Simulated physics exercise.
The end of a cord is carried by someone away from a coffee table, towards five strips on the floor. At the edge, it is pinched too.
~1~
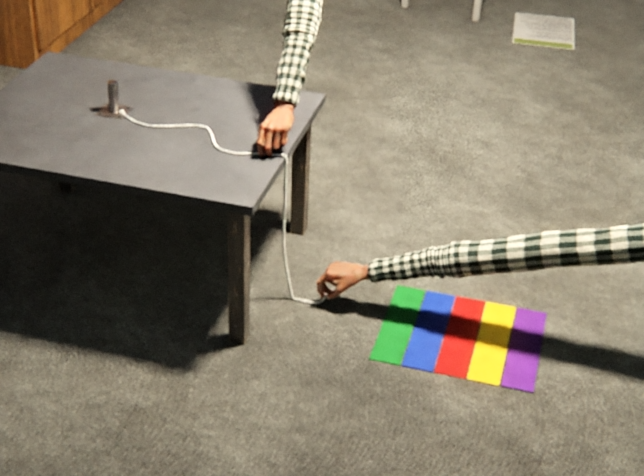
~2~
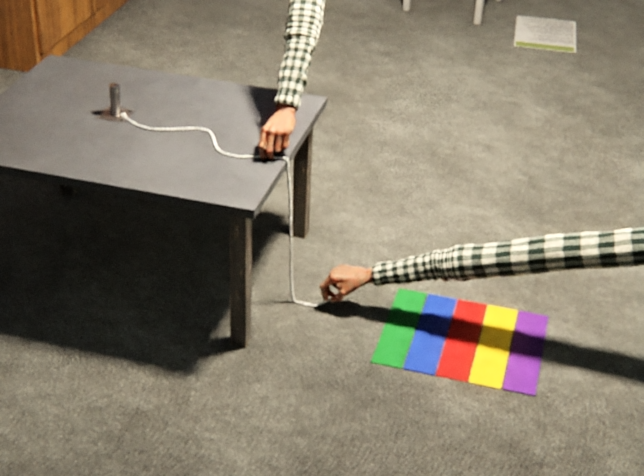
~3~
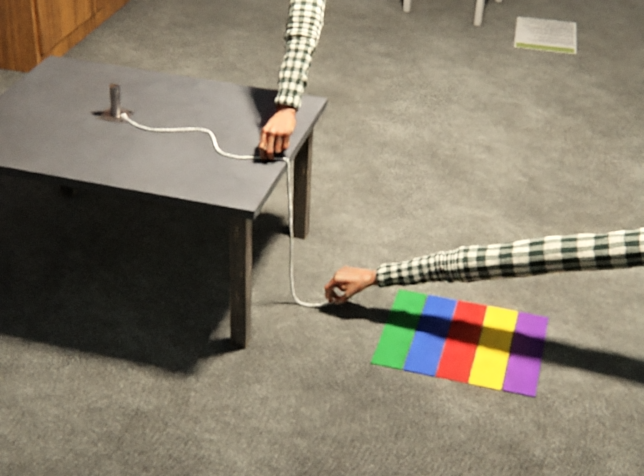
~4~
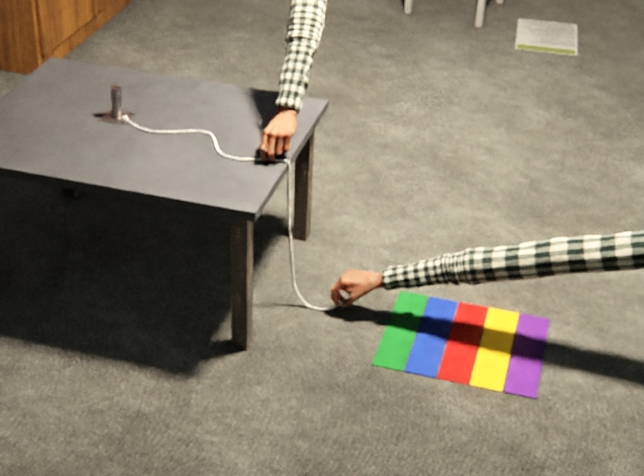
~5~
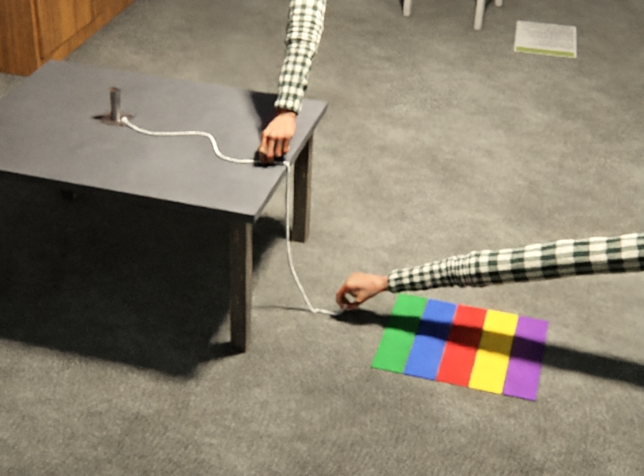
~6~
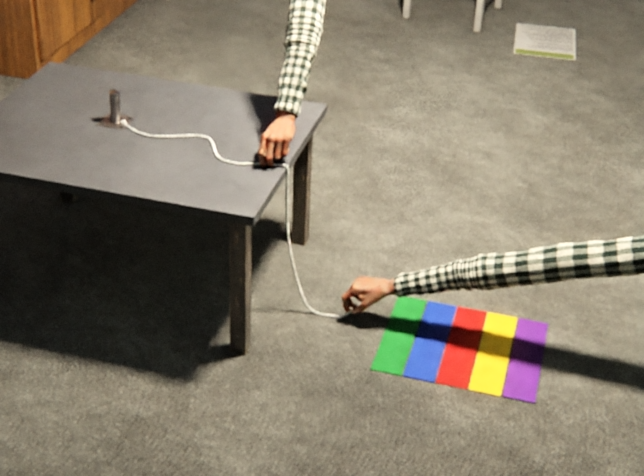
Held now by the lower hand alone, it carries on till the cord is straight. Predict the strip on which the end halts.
The red strip.
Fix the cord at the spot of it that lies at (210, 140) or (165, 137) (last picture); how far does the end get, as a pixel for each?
Per try (px, approx.): (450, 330), (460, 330).
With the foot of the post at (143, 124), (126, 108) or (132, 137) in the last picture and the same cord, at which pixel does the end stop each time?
The places come out near (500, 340), (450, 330) and (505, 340).
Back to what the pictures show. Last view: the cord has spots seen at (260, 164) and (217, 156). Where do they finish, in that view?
First: (289, 170). Second: (244, 155).
A little later, end near (416, 323); over green.
Next, end near (446, 329); over blue.
When it is tight, end near (464, 332); over red. The end stops over the red strip.
